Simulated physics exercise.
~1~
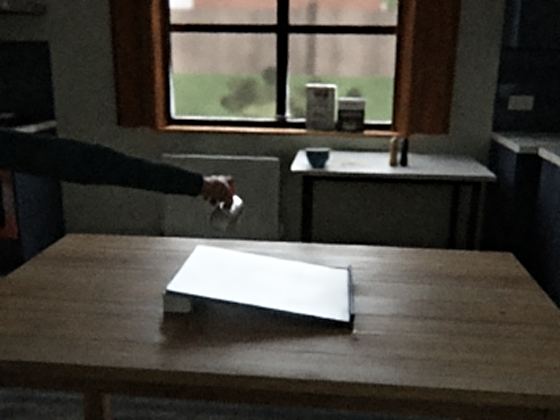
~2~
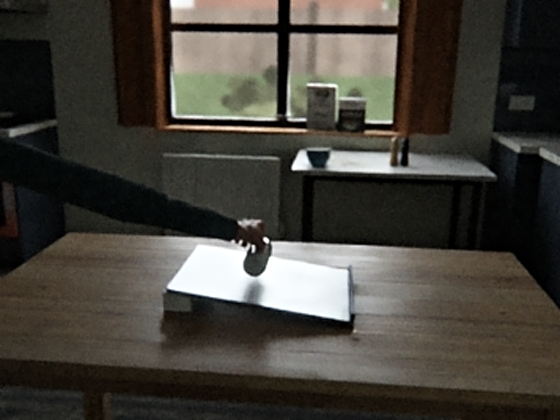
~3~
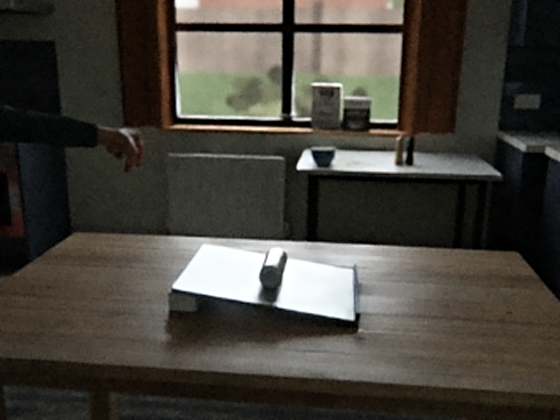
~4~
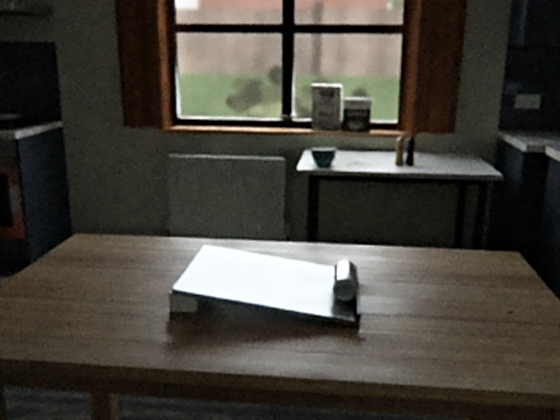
A white can, set on a tilted board and released, rolls right toward its lower edge.
